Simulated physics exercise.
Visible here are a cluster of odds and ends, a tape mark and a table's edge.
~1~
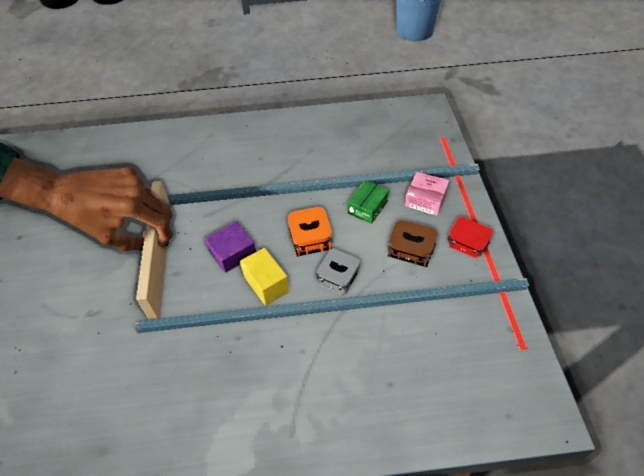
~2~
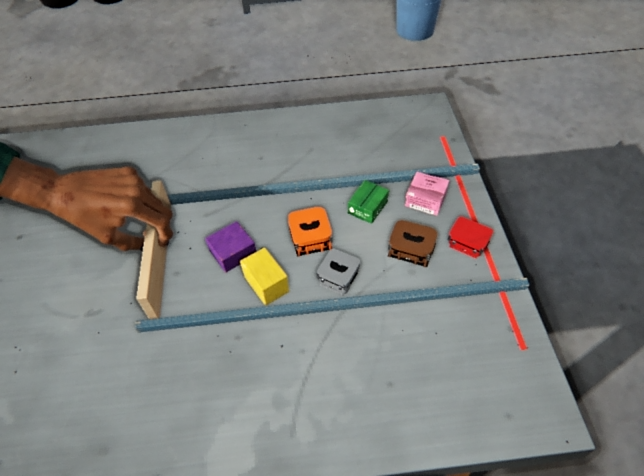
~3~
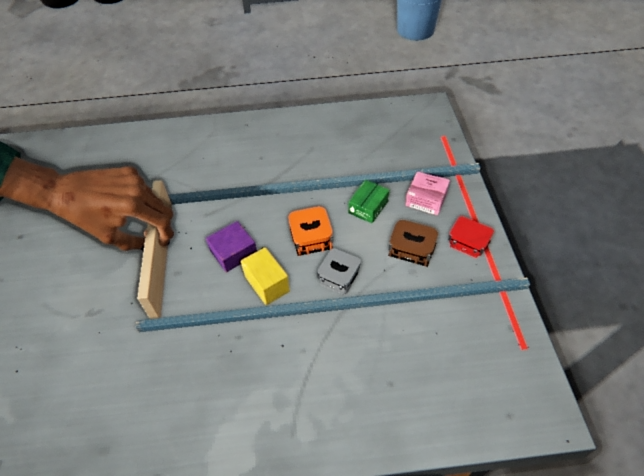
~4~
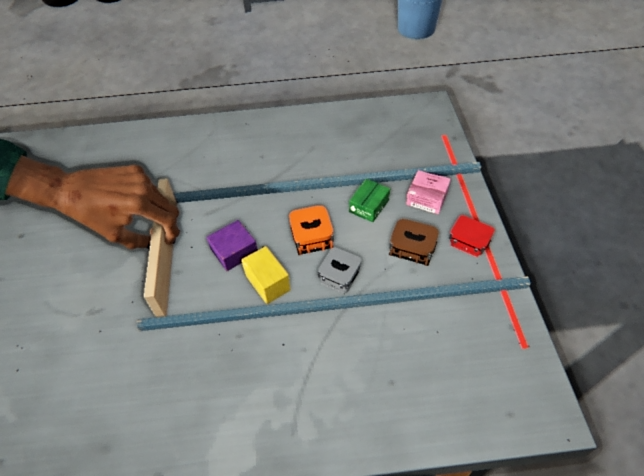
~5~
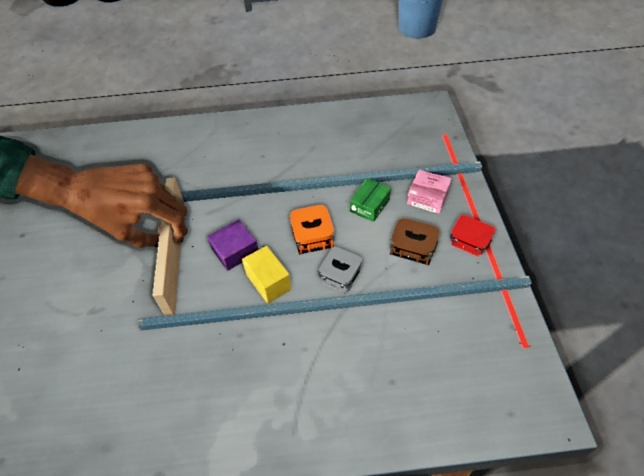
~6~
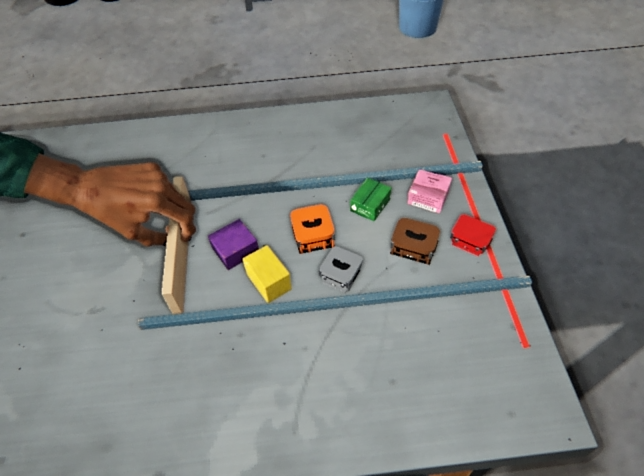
On a grey tabletop, a hand slid a wooden board a short way right between two blue strips, toward a scatter of colourful blocks and little cases, which stayed practically still near a red line.
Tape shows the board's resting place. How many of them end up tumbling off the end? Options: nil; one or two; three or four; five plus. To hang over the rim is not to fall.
Five plus.
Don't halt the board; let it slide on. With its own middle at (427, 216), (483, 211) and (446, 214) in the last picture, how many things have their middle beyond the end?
Per position: 2 / 5 / 2.
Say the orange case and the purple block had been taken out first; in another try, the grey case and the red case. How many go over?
Falls come to 3 the first time and 3 the other time.
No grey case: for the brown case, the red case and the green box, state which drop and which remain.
Brown case: Down; red case: Down; green box: Still up.
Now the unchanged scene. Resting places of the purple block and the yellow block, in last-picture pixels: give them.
The purple block at (502, 220), the yellow block at (511, 254).
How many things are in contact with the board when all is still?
My count gives 3.
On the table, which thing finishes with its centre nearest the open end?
That's the purple block, it ends up nearest.
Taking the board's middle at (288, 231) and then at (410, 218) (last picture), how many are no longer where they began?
At the first spot the count is 4, and at the second it is 8.
Soon after, none off yet; red case at rest near (472, 236); pink box at rest near (430, 191); brown case at rest near (415, 241).
After that, none off yet; red case displaced about its own width near (515, 239); pink box at rest near (435, 186); brown case displaced about its own width near (480, 244).
In the end, the number that fall off is five or more; gone, orange case, grey case, brown case, pink box and red case.
